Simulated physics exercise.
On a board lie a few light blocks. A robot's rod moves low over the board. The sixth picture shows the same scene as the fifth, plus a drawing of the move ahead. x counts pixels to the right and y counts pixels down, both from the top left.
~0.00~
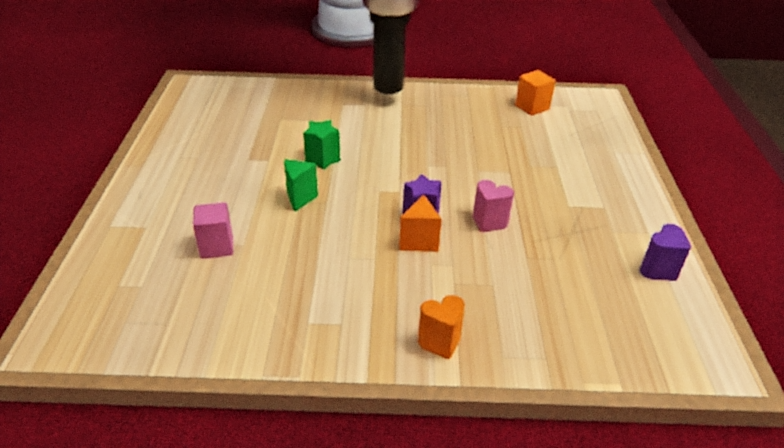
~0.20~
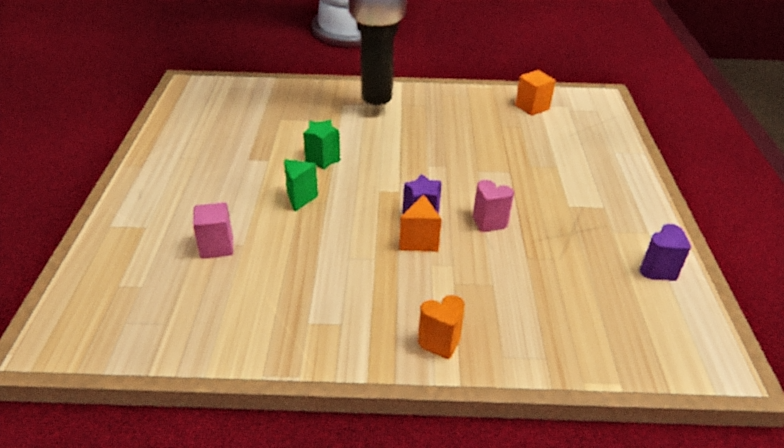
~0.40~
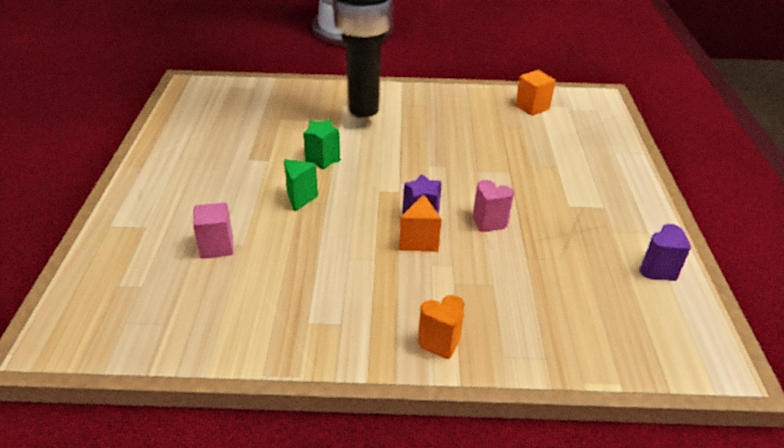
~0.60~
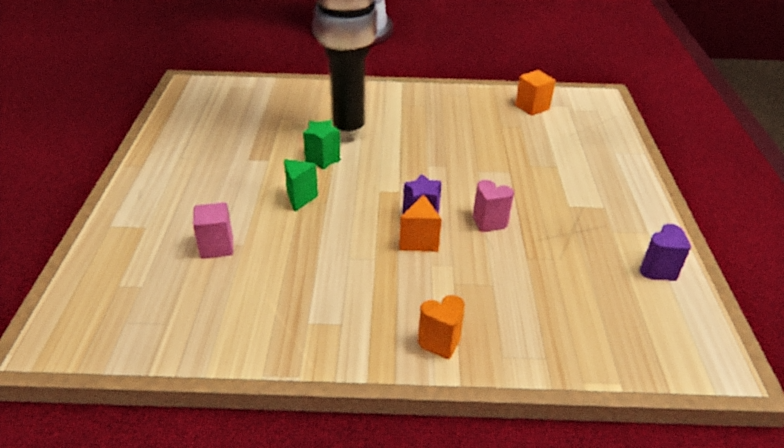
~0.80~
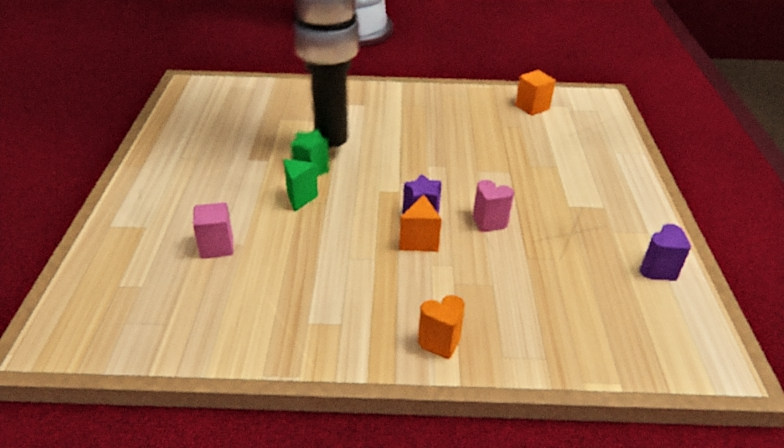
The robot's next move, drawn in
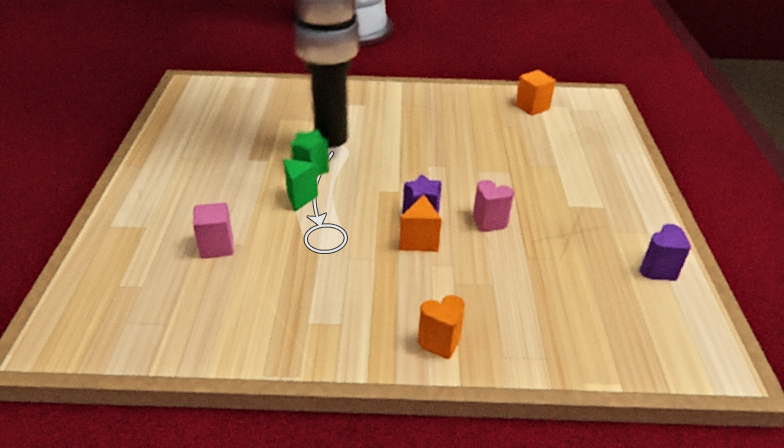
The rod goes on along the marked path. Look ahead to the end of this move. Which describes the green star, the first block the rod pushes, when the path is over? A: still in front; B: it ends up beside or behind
I choose B.
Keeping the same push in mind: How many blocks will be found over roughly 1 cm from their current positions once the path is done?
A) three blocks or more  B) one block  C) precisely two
C
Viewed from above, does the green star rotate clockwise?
It seems so.
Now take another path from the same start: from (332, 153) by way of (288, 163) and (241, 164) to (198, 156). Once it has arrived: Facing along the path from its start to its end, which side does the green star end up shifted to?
Facing from start to end, it will go to the left.
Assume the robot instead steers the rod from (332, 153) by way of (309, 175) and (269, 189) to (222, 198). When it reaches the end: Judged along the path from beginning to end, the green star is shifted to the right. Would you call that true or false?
It is false.
The line goes from (332, 153) by way of (318, 178) and (315, 207) to (326, 238).
What follows on the original path. One third of the way, rod (317, 165); green three-sided block (289, 175), turned 20° anticlockwise; green star (283, 159), turned 35° clockwise.
Two thirds of the way, rod (314, 193); green three-sided block (278, 188); green star (278, 168), turned 105° clockwise.
At the end, rod (325, 224); green three-sided block (278, 193), turned 30° clockwise; green star (278, 168), turned 105° clockwise; orange three-sided block unmoved.
